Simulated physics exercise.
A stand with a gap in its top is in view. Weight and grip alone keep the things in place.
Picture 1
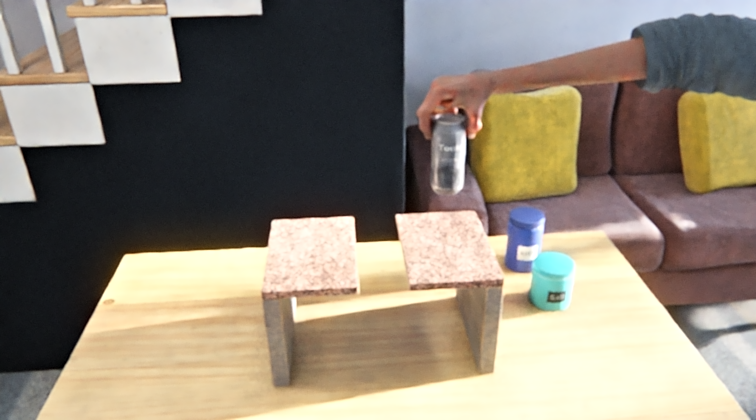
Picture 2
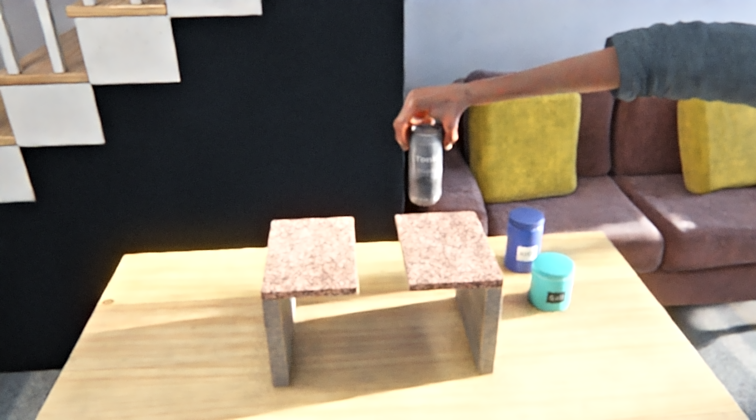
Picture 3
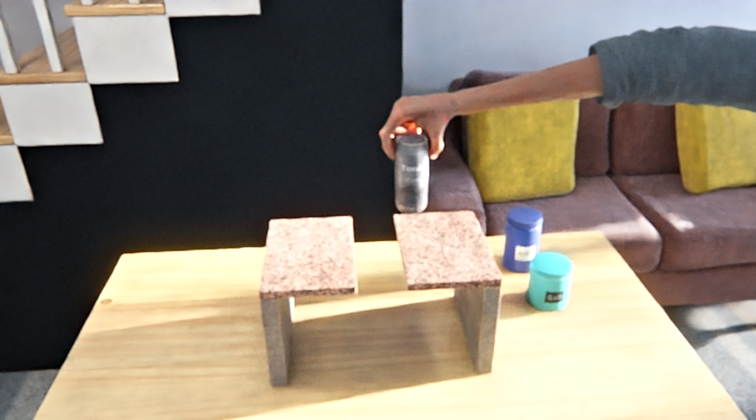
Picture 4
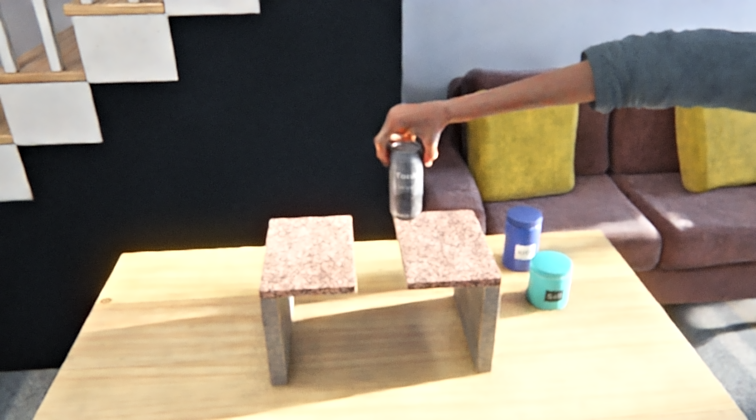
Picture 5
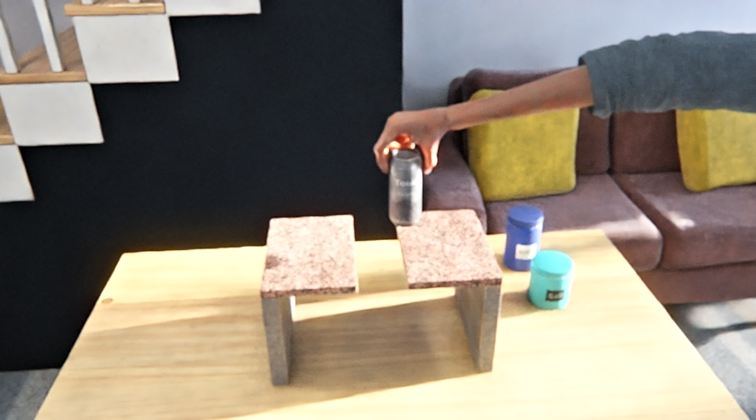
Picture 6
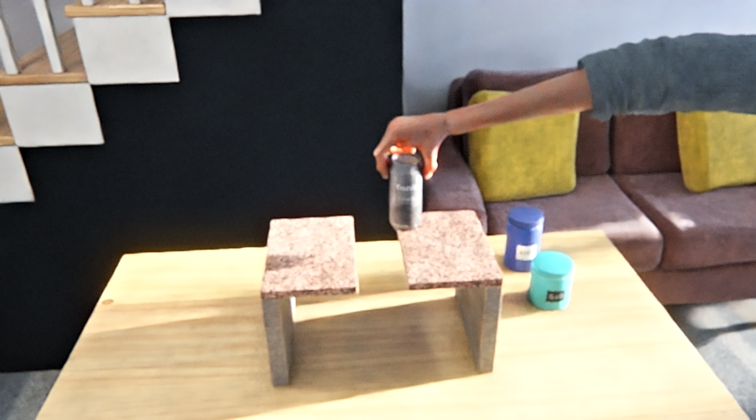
The clip opens with a hand holding a grey can in the air behind a stand with a gap in its top, while a blue jar and a teal jar sit to the right on the table. The hand moves the can left, then lowers it slightly near the gap.
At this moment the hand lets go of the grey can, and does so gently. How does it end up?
I reckon it is checked at the gap.
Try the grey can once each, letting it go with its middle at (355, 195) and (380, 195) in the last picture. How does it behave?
Stuck, then Through.
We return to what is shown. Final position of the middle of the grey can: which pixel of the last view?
It ends up near (405, 214).
Then, 0.20 s past the last view, grey can displaced about its own width near (405, 214).
Then, 0.50 s past the last view, grey can resting near (405, 214).
Finally, moved from the start, grey can; the other 2 still in place. Final places as the last picture's camera would see them, grey can near (405, 214). The can stays on top.
